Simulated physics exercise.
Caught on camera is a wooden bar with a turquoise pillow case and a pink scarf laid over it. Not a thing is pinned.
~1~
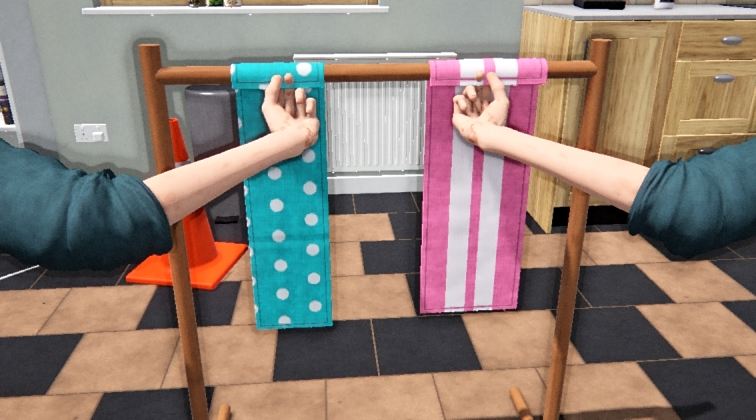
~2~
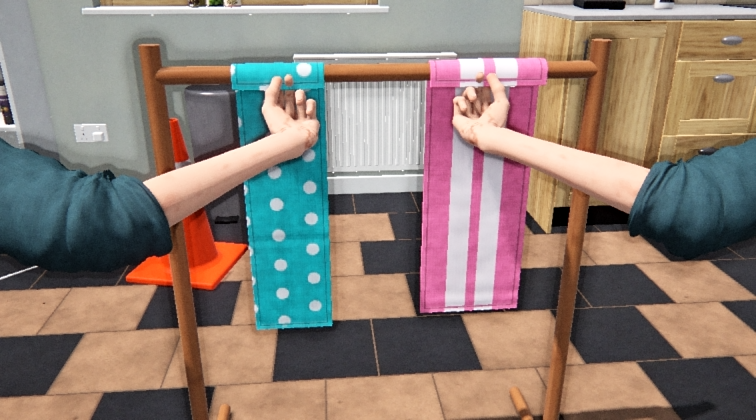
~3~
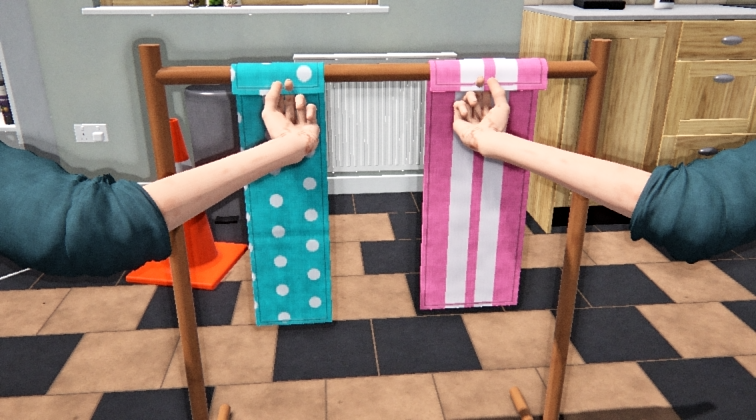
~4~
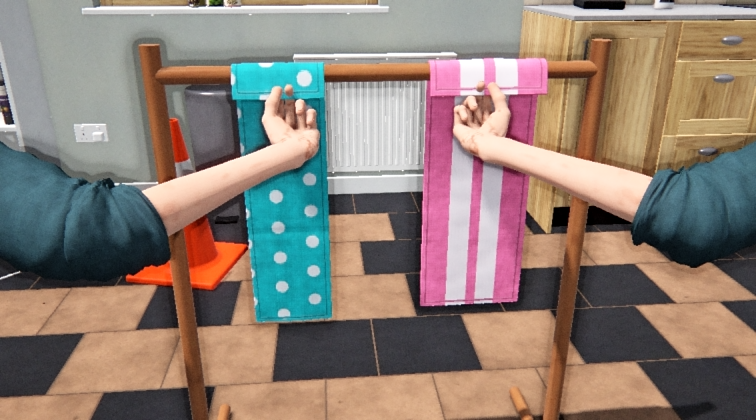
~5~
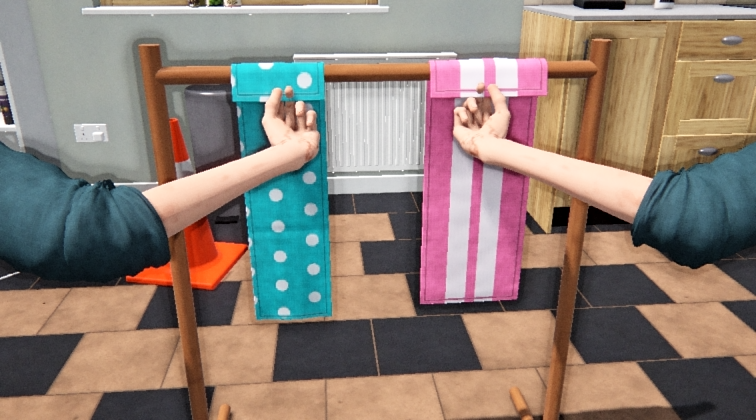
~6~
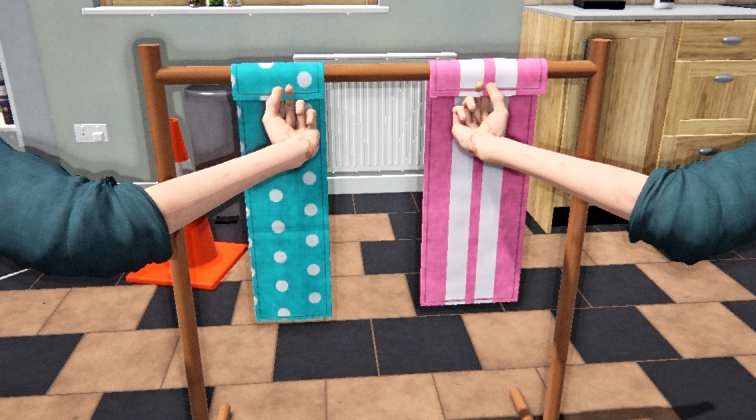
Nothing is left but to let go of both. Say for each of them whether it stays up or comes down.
One by one: The turquoise pillow case will fall off I expect; the pink scarf will fall off I expect.
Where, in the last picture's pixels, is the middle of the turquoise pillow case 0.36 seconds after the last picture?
Its middle is close to (290, 249).
Then, 0.36 s after the last picture, pillow case clear of the rail and dropping near (290, 249); scarf clear of the rail and dropping near (468, 314).
Then, 0.62 s after the last picture, pillow case in a heap on the floor; scarf in a heap on the floor.
At rest, pillow case in a heap on the floor; scarf in a heap on the floor. The turquoise pillow case slides off and the pink scarf slips to the floor.
